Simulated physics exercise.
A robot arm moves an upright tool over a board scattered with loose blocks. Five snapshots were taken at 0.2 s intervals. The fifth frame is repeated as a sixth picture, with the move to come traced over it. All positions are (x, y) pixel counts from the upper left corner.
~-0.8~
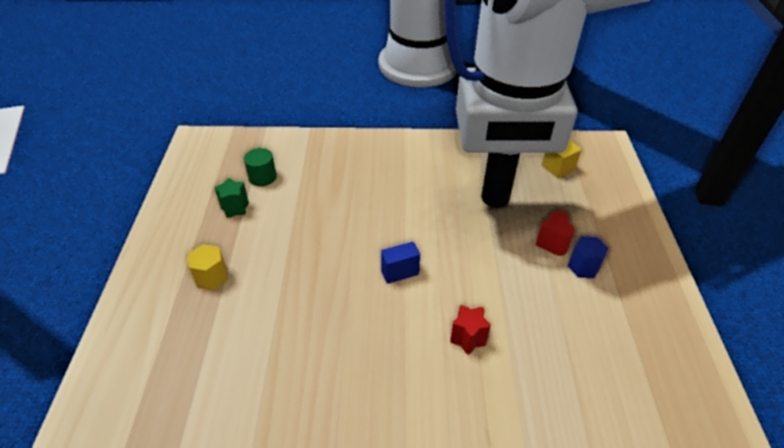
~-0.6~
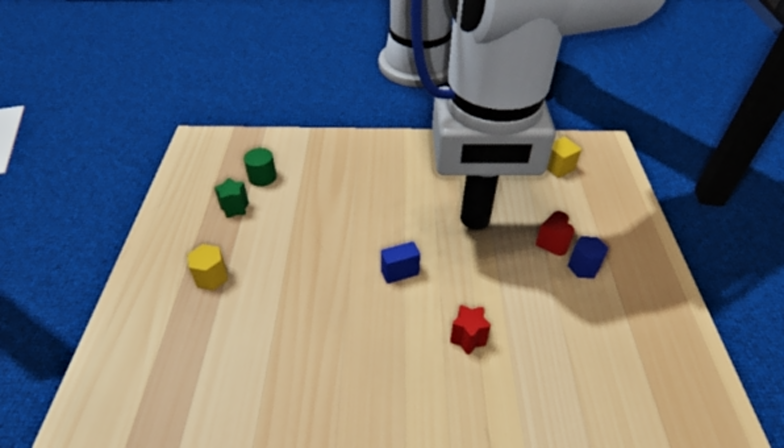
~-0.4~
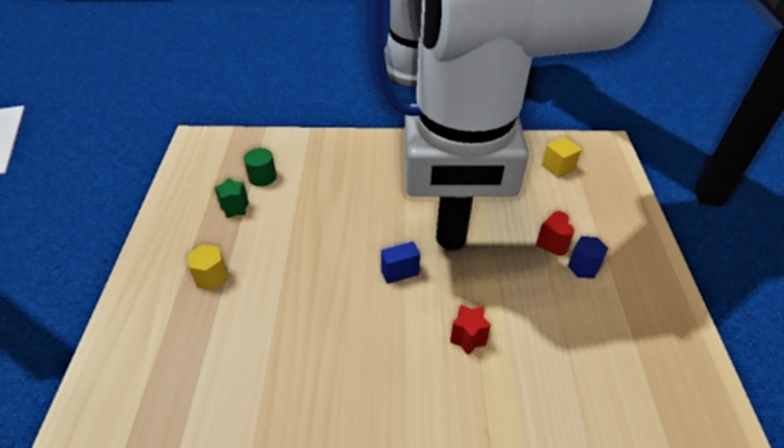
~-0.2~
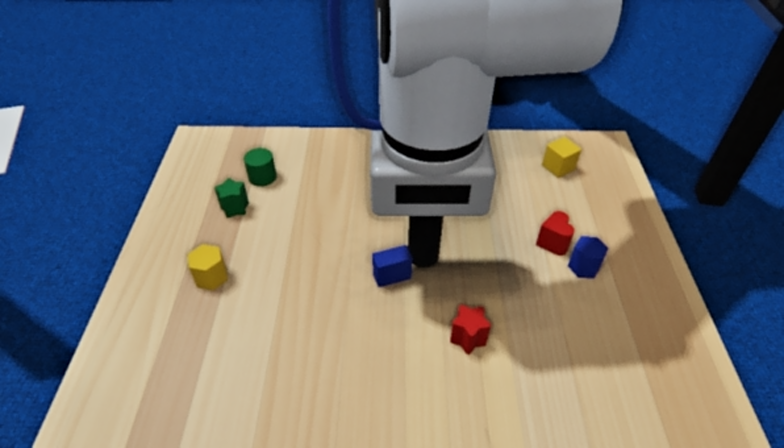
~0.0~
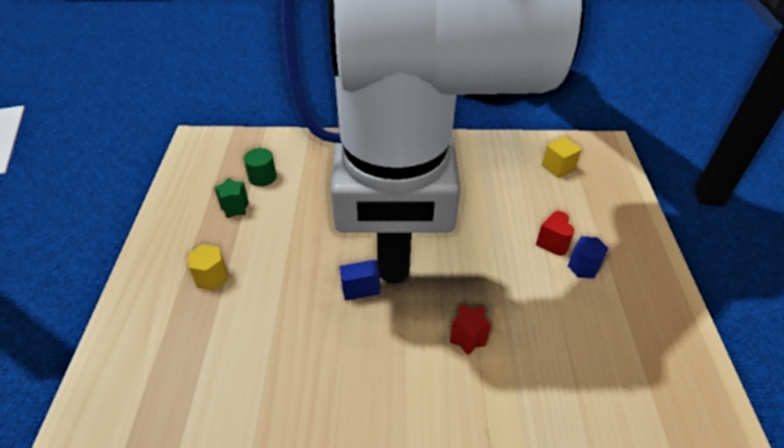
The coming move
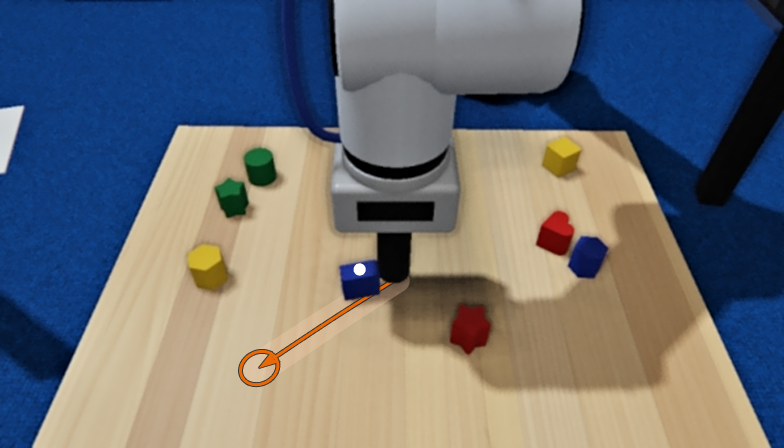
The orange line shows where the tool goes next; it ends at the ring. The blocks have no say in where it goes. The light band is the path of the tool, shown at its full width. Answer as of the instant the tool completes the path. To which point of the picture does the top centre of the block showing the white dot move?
Its top centre is at about (279, 293).
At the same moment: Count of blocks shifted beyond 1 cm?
Going by the path, one block will move.
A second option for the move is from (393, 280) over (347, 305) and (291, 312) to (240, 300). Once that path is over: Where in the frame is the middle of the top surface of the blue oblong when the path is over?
Put as a pixel place, it's (209, 308).
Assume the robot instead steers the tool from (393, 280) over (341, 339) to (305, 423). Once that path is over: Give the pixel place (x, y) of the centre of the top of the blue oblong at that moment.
The middle of its top is at (319, 286).
The drawn path runs straight from (393, 280) to (259, 368); the dot is on the blue oblong.
On the path given first. One third of the way, tool at (351, 297); blue oblong at (312, 288), turned 20° clockwise.
Two thirds of the way, tool at (305, 327); blue oblong at (280, 293), turned 60° clockwise.
At the end, tool at (256, 359); blue oblong at (279, 293), turned 60° clockwise.
